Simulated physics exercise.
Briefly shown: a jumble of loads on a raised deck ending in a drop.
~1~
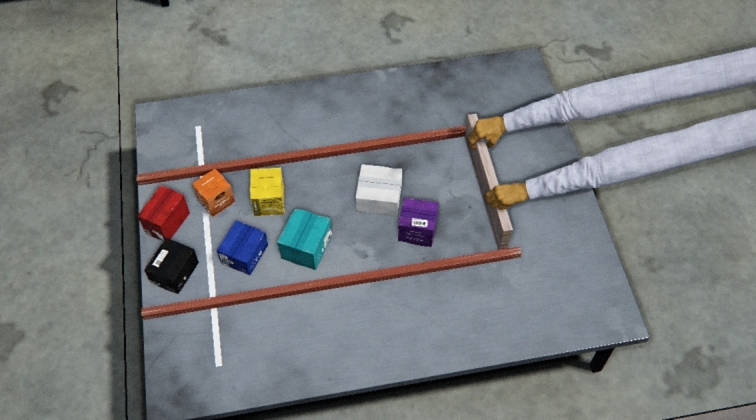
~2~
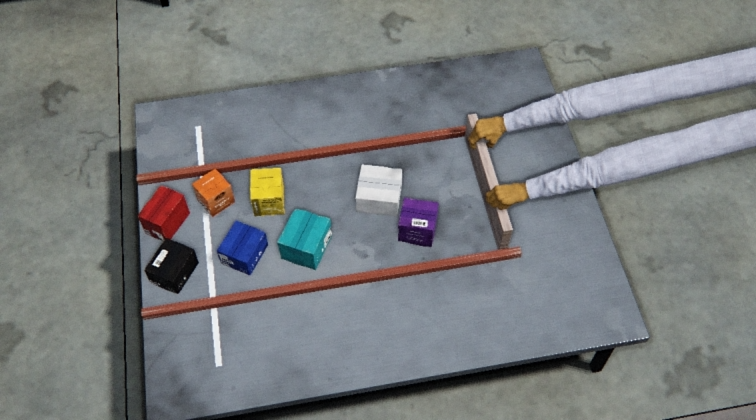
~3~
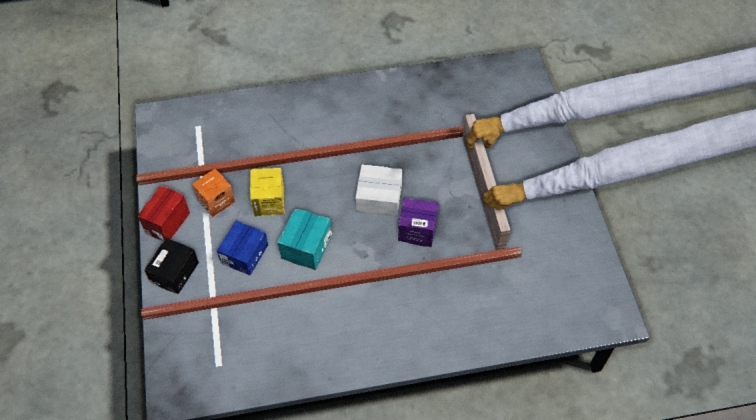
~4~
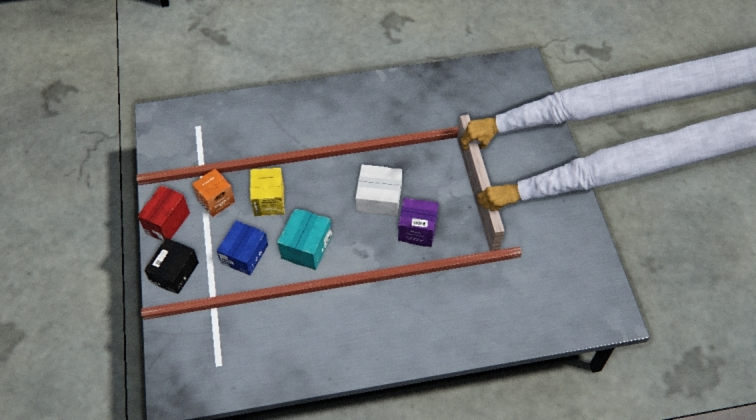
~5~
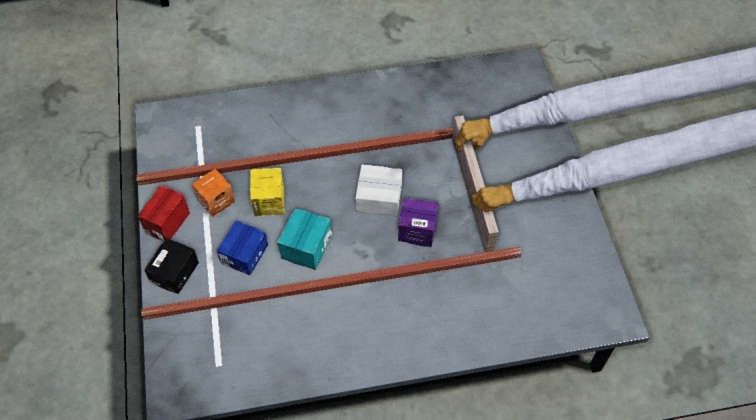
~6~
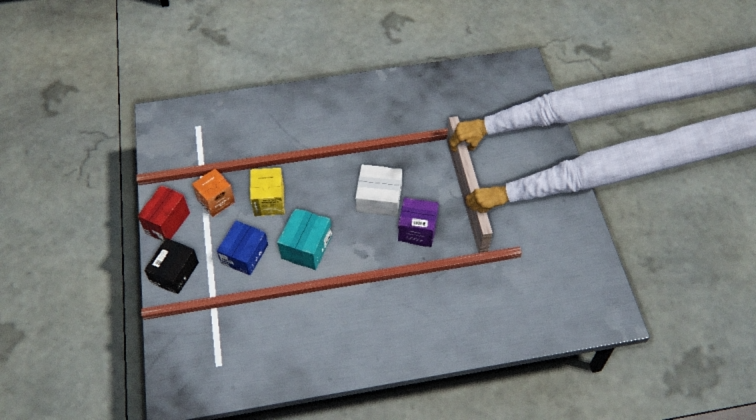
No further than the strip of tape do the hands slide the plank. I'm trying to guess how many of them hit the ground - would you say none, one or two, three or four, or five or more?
I would say three or four.
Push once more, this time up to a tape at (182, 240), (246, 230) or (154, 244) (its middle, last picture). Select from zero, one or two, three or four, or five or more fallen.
One after the other, the answers are five or more; just one or two; five or over.
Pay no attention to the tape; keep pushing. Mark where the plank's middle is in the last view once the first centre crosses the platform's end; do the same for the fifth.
Earlier crossing: About (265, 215); later crossing: About (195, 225).
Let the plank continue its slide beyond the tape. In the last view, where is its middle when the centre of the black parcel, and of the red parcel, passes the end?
Middle approx. at (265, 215), then approx. at (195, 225).
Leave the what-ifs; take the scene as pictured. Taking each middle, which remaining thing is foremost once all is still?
Red parcel, foremost.
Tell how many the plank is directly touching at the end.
That would be 2 of them.
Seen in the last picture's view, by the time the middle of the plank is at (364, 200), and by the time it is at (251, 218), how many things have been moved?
In order, the tallies are 2 and 8.
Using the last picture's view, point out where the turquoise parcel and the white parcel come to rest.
Final pixels, roughly: (151, 267) for the first, (184, 226) for the other.
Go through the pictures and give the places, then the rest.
Red parcel (164, 214); black parcel (172, 266); orange box (214, 193); plank (487, 181); tape (207, 236), in the first frame.
Black parcel (172, 266); plank (487, 181), in the second frame.
Orange box (214, 193); yellow box (268, 192), in the third frame.
Red parcel (164, 214); turquoise parcel (305, 239), in the fourth frame.
Black parcel (172, 266); blue parcel (243, 248), in the fifth frame.
Red parcel (164, 214); black parcel (172, 266); orange box (214, 193); plank (468, 184); tape (207, 236), in the sixth frame.
Soon after, none off yet; red parcel at rest near (164, 214); black parcel at rest near (172, 266); orange box at rest near (214, 193).
In the end, the number that fall off is three or four; gone, blue parcel, orange box and black parcel.
